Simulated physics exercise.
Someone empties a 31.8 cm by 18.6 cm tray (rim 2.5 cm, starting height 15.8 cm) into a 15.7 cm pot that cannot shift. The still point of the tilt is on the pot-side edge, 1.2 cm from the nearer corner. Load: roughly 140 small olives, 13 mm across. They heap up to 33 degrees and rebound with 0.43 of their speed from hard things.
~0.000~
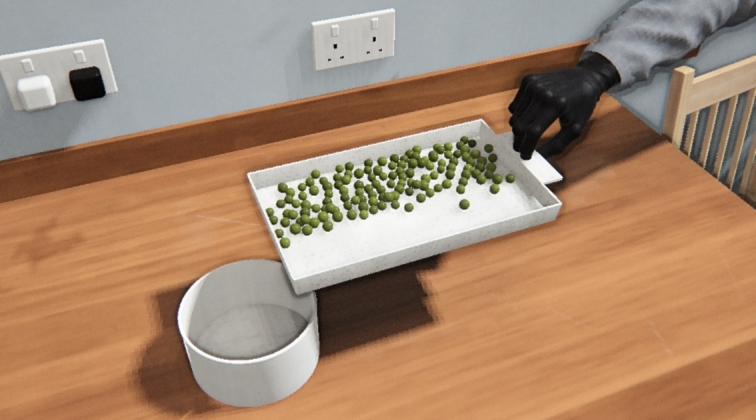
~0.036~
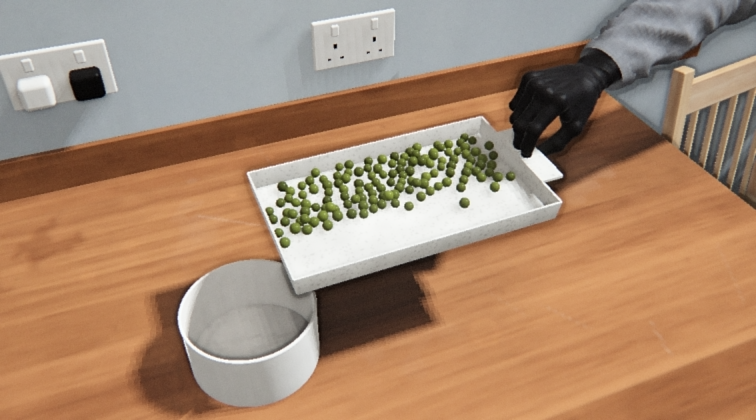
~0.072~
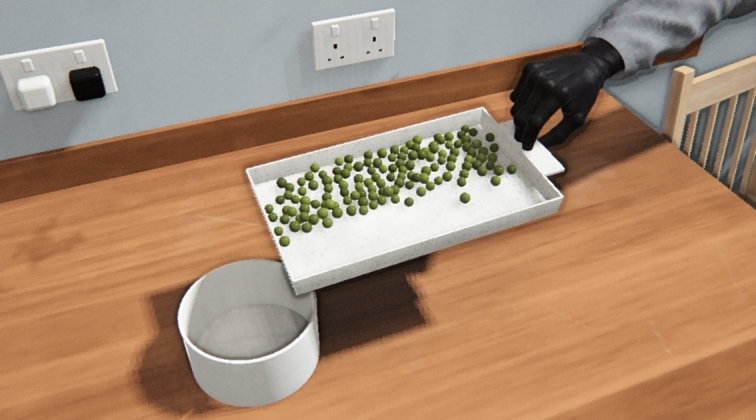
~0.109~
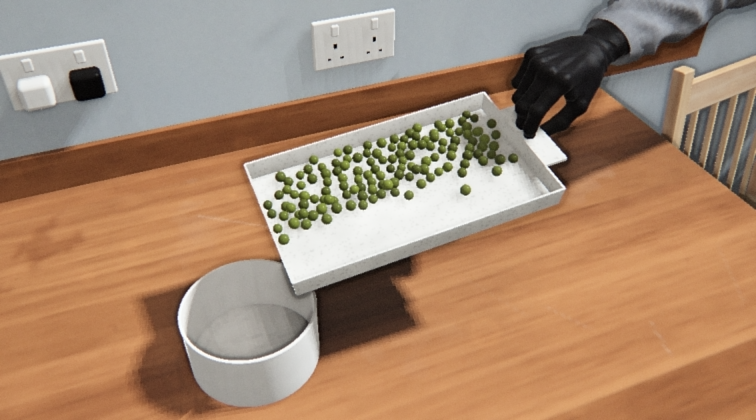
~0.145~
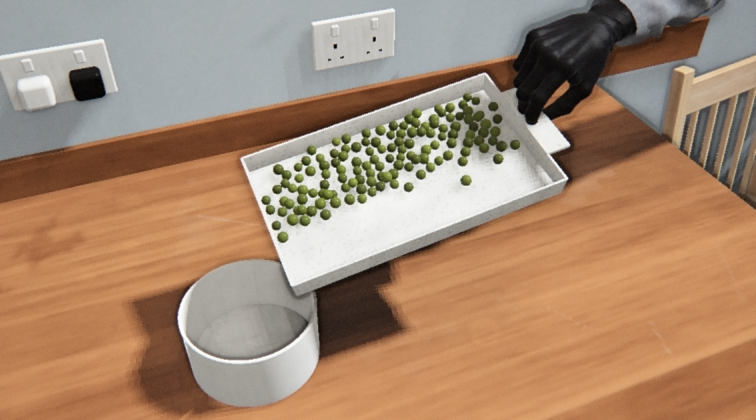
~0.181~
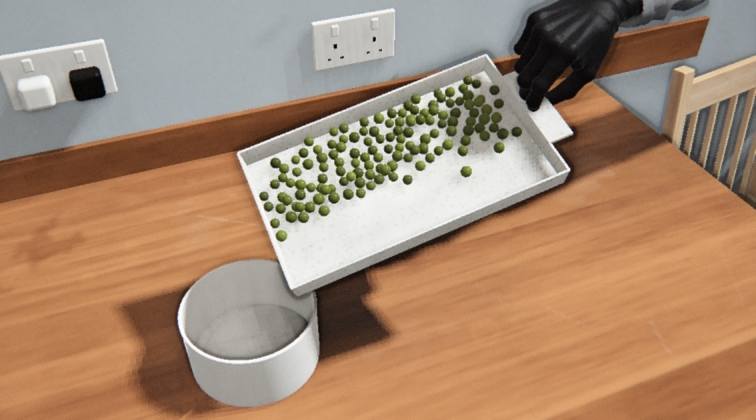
White tray of small green olives tilting up at its right end, lifted by a black-gloved hand, beside a round white pot.
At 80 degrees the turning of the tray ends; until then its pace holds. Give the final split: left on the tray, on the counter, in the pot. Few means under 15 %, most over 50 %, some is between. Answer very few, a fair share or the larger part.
Tray a fair share, counter the larger part, pot very few.
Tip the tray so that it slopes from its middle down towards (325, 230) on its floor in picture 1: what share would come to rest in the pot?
About 45 per cent.
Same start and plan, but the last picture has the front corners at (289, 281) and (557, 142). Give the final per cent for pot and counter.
Pot 40, counter 25.
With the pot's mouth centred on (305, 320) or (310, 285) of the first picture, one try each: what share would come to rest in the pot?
Some 5 and 0 per cent.
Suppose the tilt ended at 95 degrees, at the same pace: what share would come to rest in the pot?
It would be near 0 per cent.
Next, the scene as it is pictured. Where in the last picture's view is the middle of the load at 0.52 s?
Near (336, 234).
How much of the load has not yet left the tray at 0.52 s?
About 100 per cent.
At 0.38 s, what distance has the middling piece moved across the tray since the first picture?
Roughly 3 cm.
After 0.38 s, tilt 50 degrees; the tray holds 100 %, the pot 0 %.
After 0.52 s, tilt 72 degrees; the tray holds 100 %, the pot 0 %.
Then, at 0.78 s, tilt 80 degrees; the tray holds 40 %, the pot 0 %.
In the end, at 1.7 s, tray 30 %, counter 70 %, pot 0 %.
